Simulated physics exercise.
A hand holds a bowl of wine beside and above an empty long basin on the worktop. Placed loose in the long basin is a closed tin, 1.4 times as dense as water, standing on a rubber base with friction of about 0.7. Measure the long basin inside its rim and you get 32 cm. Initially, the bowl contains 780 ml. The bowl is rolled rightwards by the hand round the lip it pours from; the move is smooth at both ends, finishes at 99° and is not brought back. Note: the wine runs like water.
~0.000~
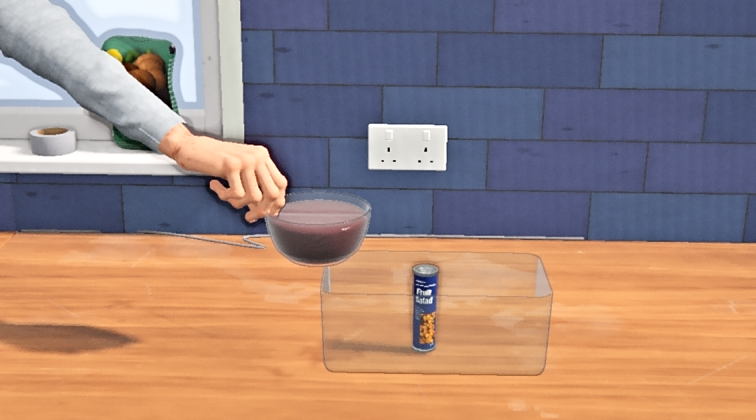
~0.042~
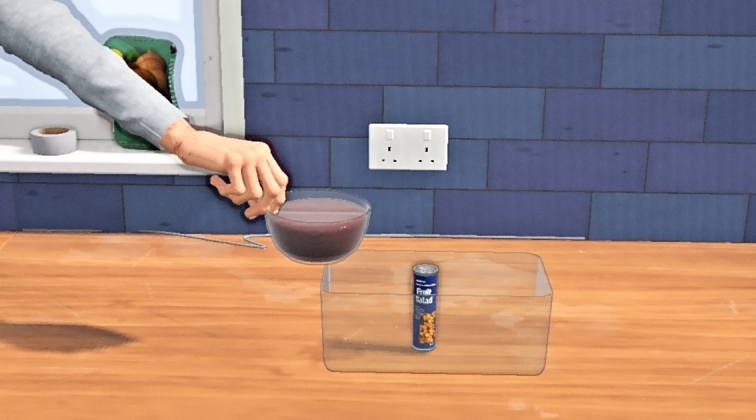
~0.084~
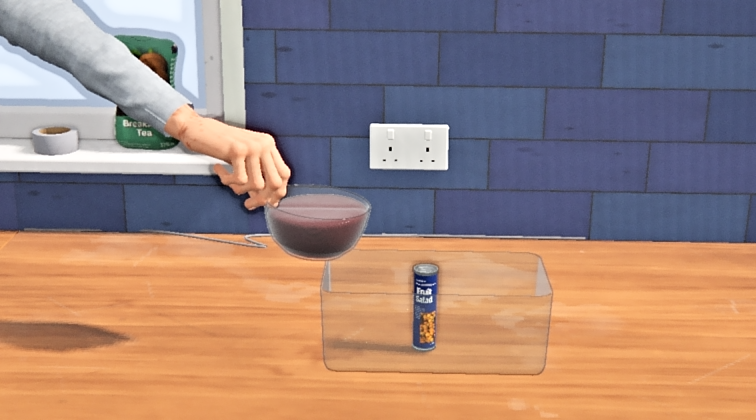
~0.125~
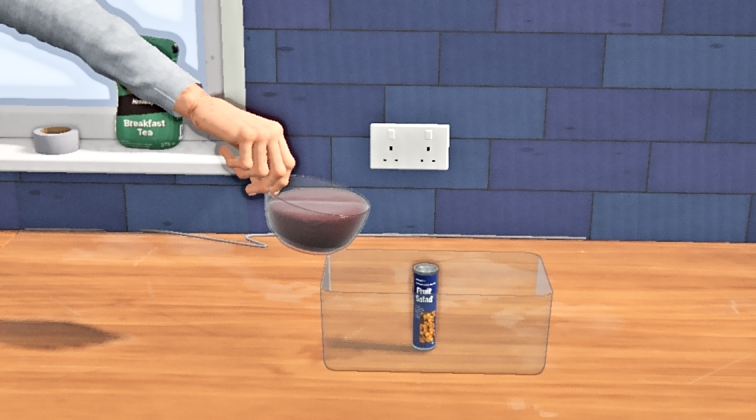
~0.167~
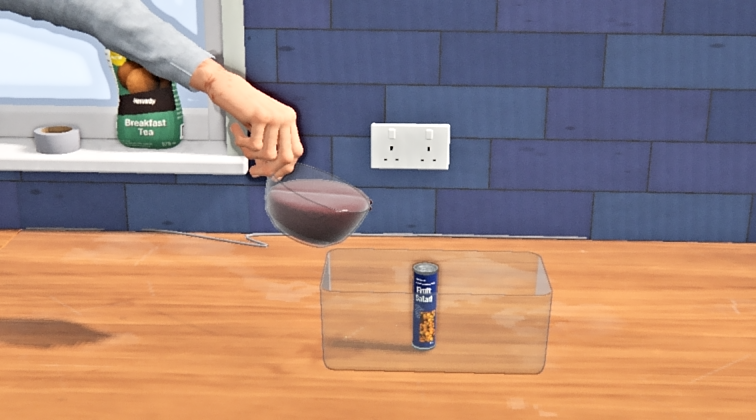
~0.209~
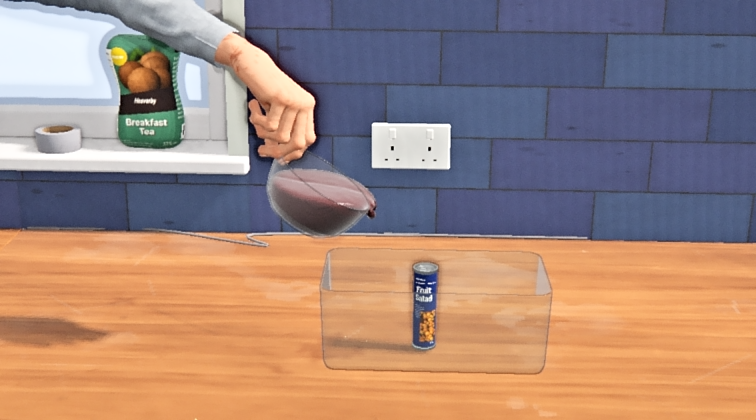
In this clip, a hand holds a glass bowl of dark red liquid above and left of a clear basin containing a closed blue tin, then smoothly tilts it rightwards until a little liquid passes over the lip.
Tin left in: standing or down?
It does not tilt over.
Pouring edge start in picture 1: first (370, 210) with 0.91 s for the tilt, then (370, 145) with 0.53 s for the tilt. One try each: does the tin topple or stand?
The tin stays vertical the first time and stays vertical the second time.
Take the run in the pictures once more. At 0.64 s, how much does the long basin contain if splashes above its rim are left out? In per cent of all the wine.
Some 88 percent.
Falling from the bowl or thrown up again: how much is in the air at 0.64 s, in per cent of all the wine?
Some 12 % is up in the air.
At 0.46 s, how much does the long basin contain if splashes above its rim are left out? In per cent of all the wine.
I'd estimate some 12 percent of the liquid.
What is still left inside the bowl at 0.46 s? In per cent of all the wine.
About 32 per cent.
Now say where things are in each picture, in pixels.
Tilt 0°; pouring edge (370, 209); surface from (268, 213) to (368, 215); the long basin's rim runs from (324, 272) to (546, 276); the tin's top is at (426, 273), in the first picture.
Tilt 2°; pouring edge (370, 209); surface from (269, 211) to (368, 213), in the second picture.
Tilt 6°; pouring edge (370, 209); surface from (269, 207) to (368, 209), in the third picture.
Tilt 13°; pouring edge (369, 208); surface from (268, 200) to (369, 205), in the fourth picture.
Tilt 22°; pouring edge (369, 208); surface from (270, 189) to (368, 202); 3 per cent is over the edge, in the fifth picture.
Tilt 33°; pouring edge (368, 207); surface from (271, 176) to (361, 196); 6 per cent is over the edge, in the sixth picture.
After 0.46 s the tilt is 94° and 32 per cent is still to pour; the tin stands where it began.
After 0.64 s the tilt is 99° and 1 per cent is still to pour; the tin stands where it began.
After 0.82 s the tilt is 99° and 0 per cent is still to pour; the tin stands where it began.
After 1.03 s the tilt is 99° and 0 per cent is still to pour; the tin stands where it began.
In the end the tin stands where it began.
